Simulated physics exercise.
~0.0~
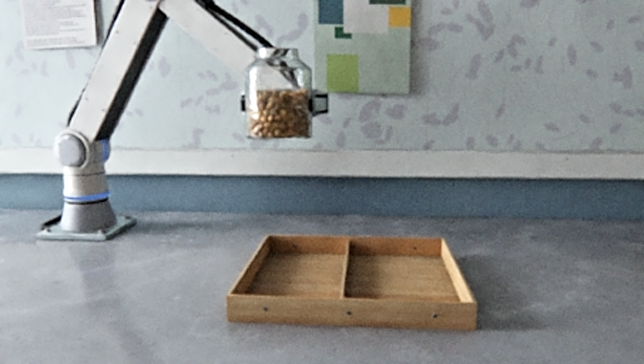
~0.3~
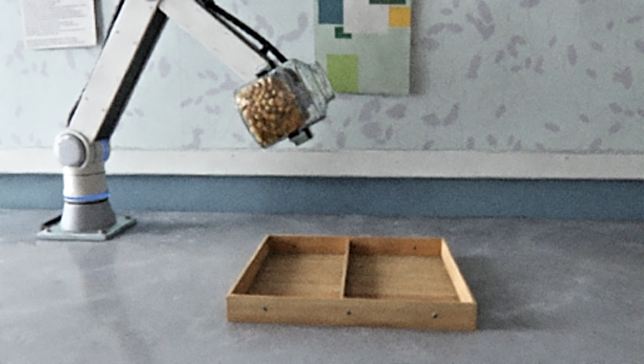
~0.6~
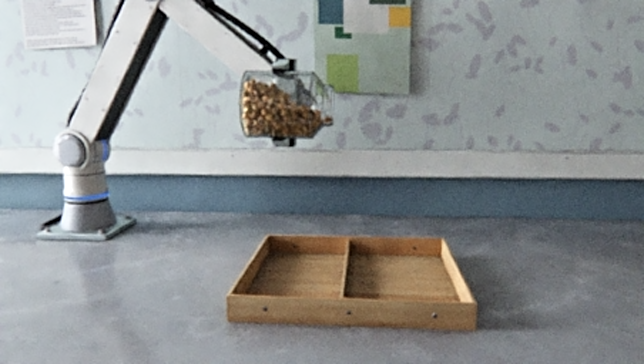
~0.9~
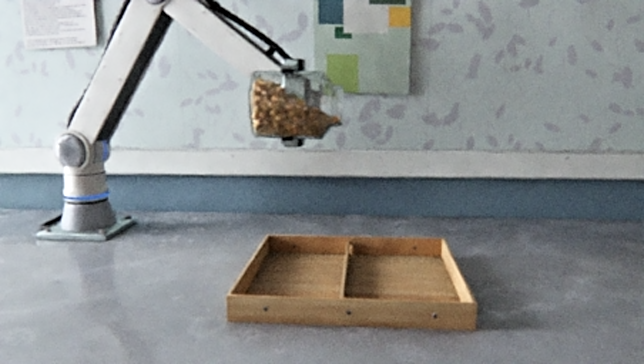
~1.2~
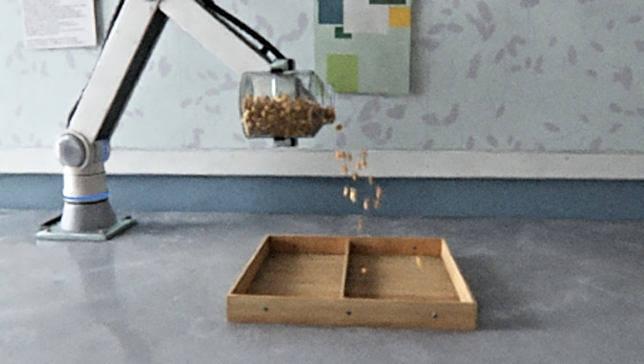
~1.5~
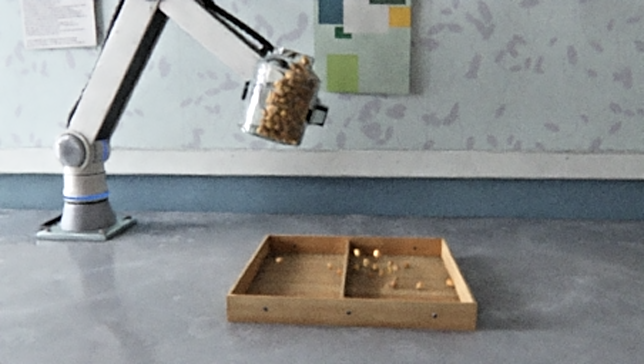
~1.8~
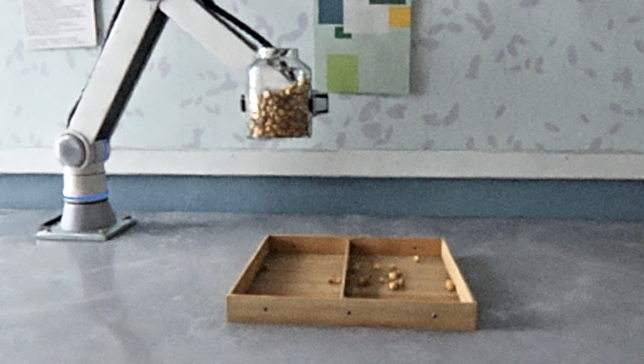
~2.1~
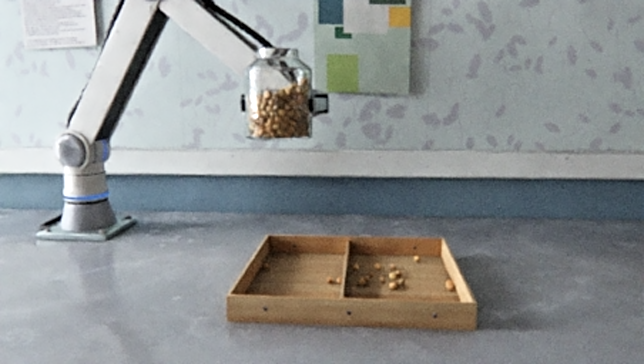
Robotic arm tipping a glass jar of chickpeas sideways, spilling a few into a divided wooden tray, then righting it still mostly full.
